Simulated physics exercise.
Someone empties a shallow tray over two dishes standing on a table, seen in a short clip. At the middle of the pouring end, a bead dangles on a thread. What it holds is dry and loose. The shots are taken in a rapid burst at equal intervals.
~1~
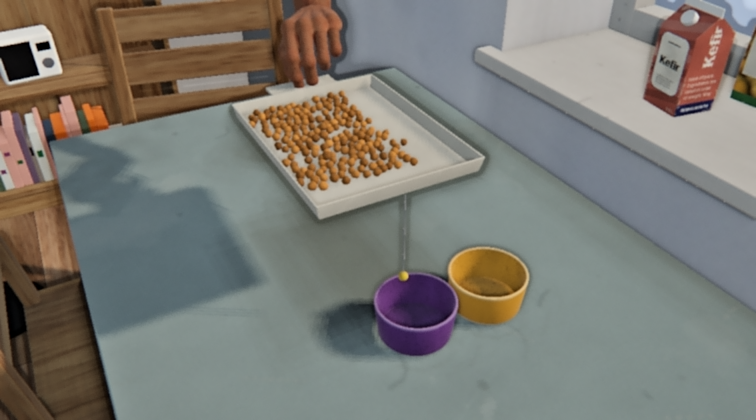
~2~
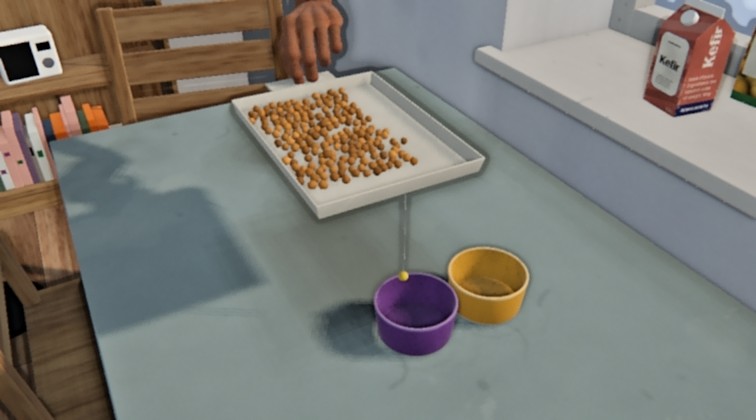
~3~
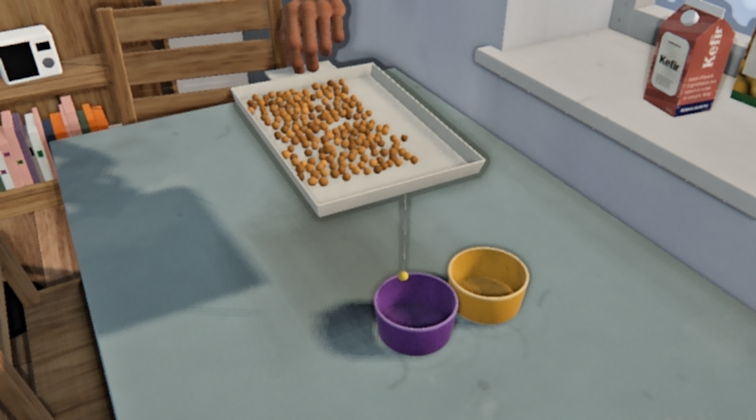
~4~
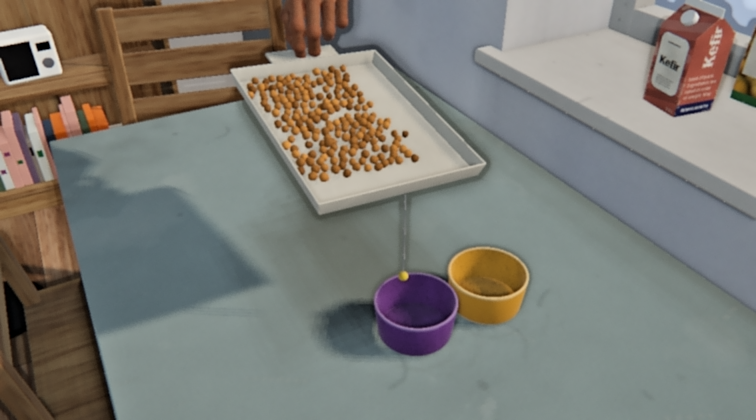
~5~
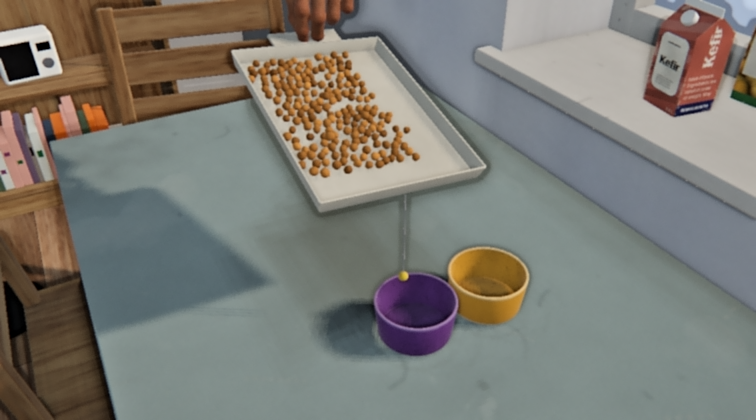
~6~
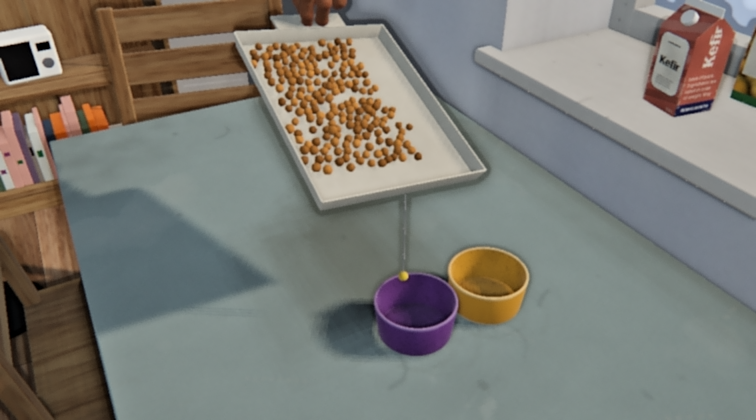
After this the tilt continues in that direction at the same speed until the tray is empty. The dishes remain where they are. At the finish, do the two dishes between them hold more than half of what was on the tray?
Yes.
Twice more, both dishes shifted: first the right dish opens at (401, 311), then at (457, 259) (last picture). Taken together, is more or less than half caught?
The first time it's lower than half, the second time lower than half.
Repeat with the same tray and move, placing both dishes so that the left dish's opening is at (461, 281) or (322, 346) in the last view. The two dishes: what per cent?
Approximately 60 percent, followed by approximately 20 percent.
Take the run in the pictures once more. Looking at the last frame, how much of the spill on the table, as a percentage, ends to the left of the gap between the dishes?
Close to 20 %.
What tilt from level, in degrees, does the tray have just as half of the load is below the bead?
Roughly 120 degrees of turn.
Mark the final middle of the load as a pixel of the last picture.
Somewhere around (481, 309) in the last picture.
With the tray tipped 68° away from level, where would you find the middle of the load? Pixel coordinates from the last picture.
Somewhere about pixel (439, 170).
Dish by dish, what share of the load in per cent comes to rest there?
I'd say some 20 in a hundred wind up in the left dish, and some 50 in a hundred in the right.
Soon after the last picture, tray tipped steeply; most on the tray; a stray few in the right dish; about a quarter in the air.
A little later, tray tipped past a quarter turn; about half on the tray; a small part in the left dish; about a quarter in the right dish; a small part outside both; a stray few in the air.
Later still, tray tipped past a quarter turn; about a quarter in the left dish; about half in the right dish; about a third outside both.
At rest, tray tipped past a quarter turn; about a quarter in the left dish; about half in the right dish; about a third outside both.
